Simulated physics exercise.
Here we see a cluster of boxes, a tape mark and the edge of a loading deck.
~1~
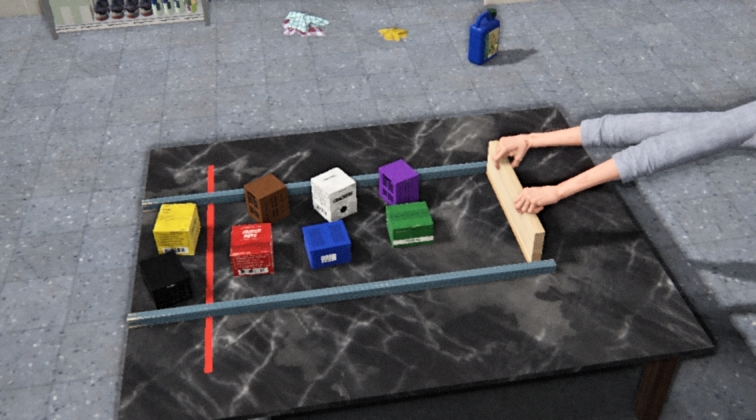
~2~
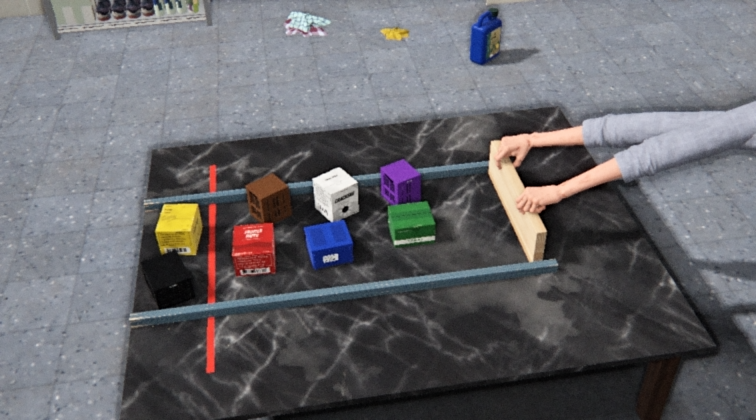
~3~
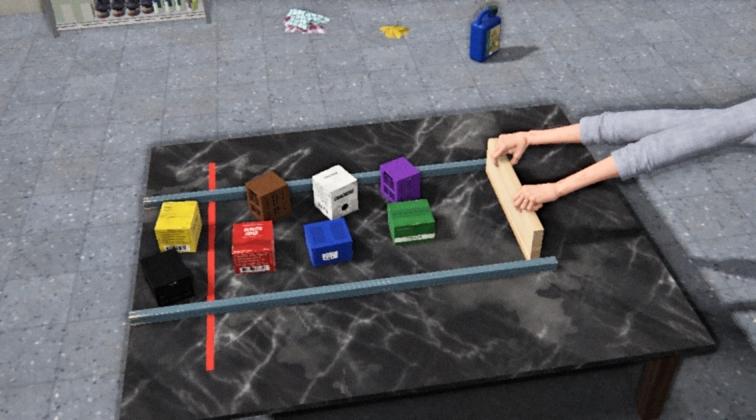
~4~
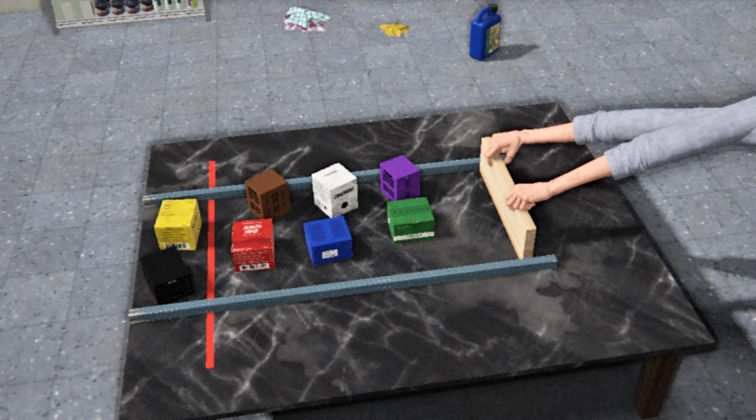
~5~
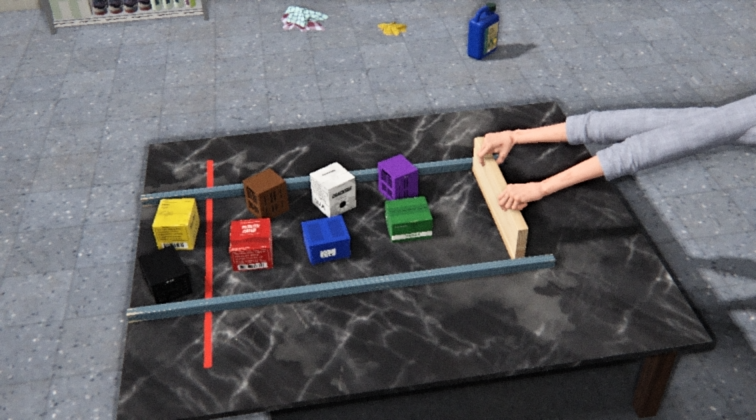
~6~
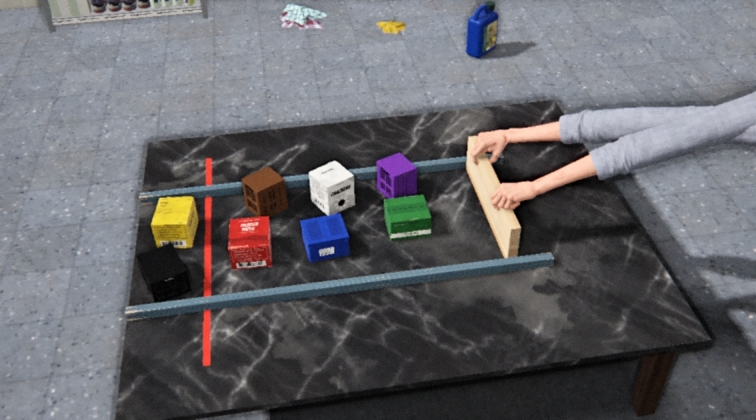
Two hands grip a pale wooden plank at the right end of a black marbled table, seen from above at an angle in a room with a grey tiled floor. Between two blue-grey rails sit purple, white, brown, green, blue and red boxes, with yellow and black ones left of a red line. The hands slide the plank slightly left, the boxes stay put, and the view shifts barely.
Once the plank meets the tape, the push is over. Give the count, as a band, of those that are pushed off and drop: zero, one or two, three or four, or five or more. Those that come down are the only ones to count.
Those that drop number three or four.
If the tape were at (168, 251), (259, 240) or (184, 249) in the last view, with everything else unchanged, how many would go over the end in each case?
6, 1, 5.
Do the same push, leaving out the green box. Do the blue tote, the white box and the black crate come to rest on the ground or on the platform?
The blue tote is kept, the white box survives, the black crate falls.
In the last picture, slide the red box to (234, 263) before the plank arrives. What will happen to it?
Put there, it simply leaves the top.
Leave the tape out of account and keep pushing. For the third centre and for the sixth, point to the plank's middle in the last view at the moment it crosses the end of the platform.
I'd say close to (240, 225), and after that close to (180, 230).
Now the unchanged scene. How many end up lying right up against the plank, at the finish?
2 are in contact with it.
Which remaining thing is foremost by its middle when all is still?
The blue tote.
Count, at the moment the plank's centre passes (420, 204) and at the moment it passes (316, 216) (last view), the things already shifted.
That gives 2 for the first and 6 for the second.
Soon after, none off yet; black crate at rest near (164, 273); yellow box at rest near (176, 222); red box at rest near (251, 243).
Then, none off yet; black crate at rest near (163, 273); yellow box moved a little near (171, 222); red box moved about its own width near (202, 249).
At rest, the number that fall off is three or four; fallen, brown crate, red box, yellow box and black crate.
